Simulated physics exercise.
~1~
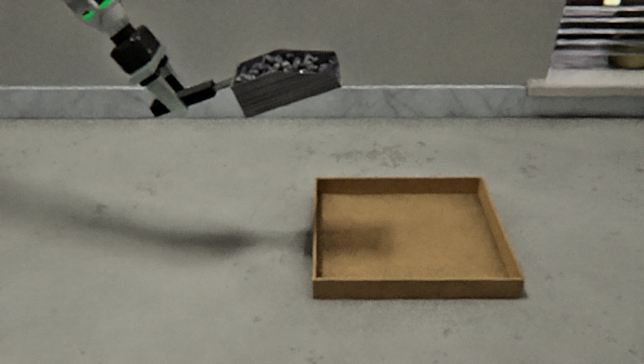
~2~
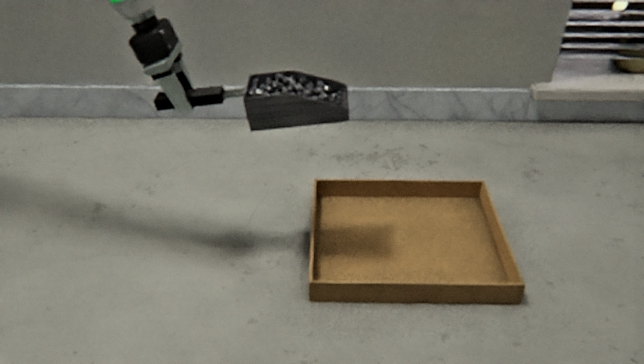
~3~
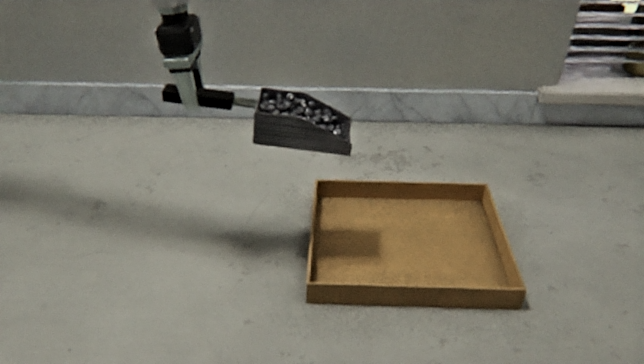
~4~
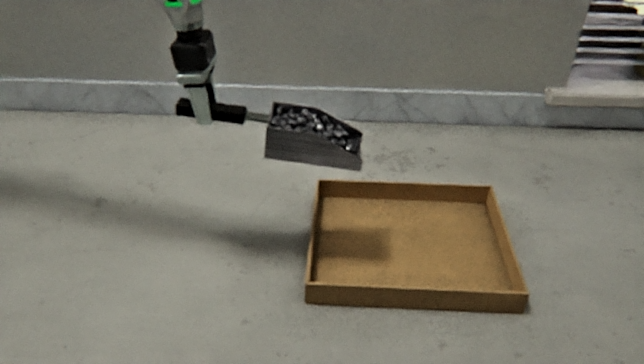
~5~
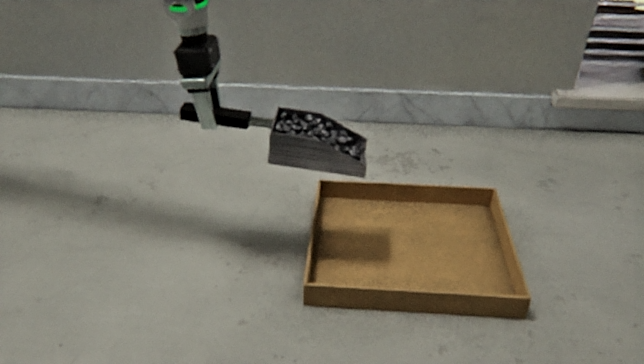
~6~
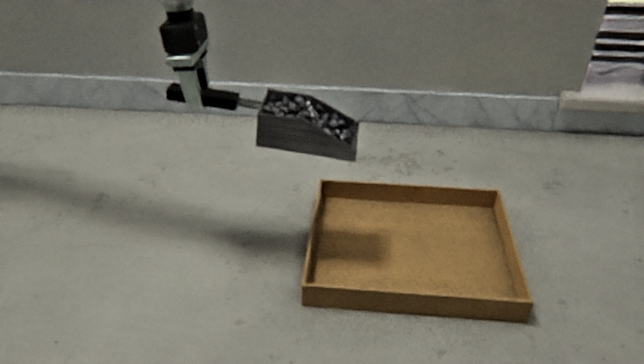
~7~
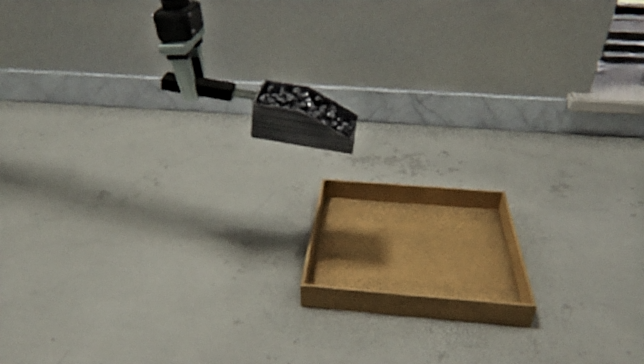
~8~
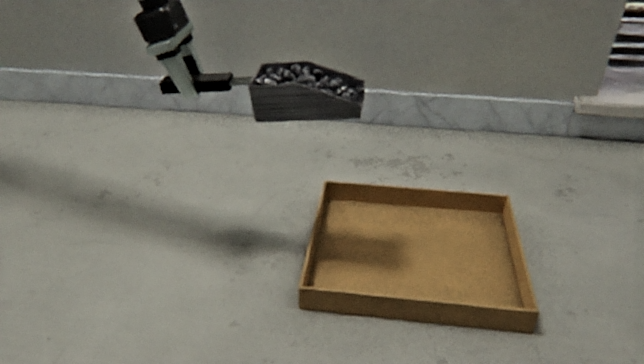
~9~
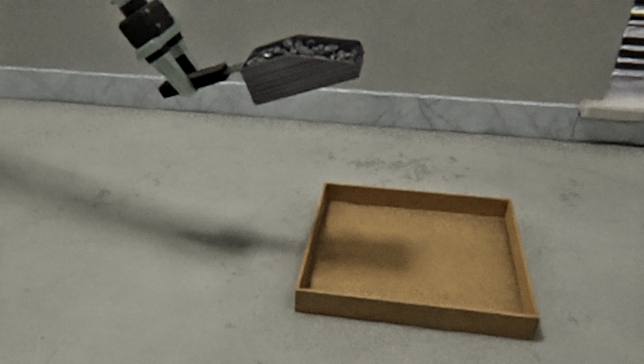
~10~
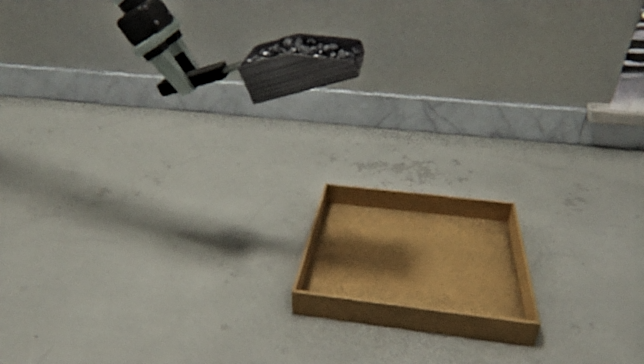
Above a grey floor beside a shallow brown tray, a robot arm held a dark scoop heaped with small pebbles, tipped it forward while lowering it toward the tray, then lifted and tilted it back, with the pebbles still heaped inside.
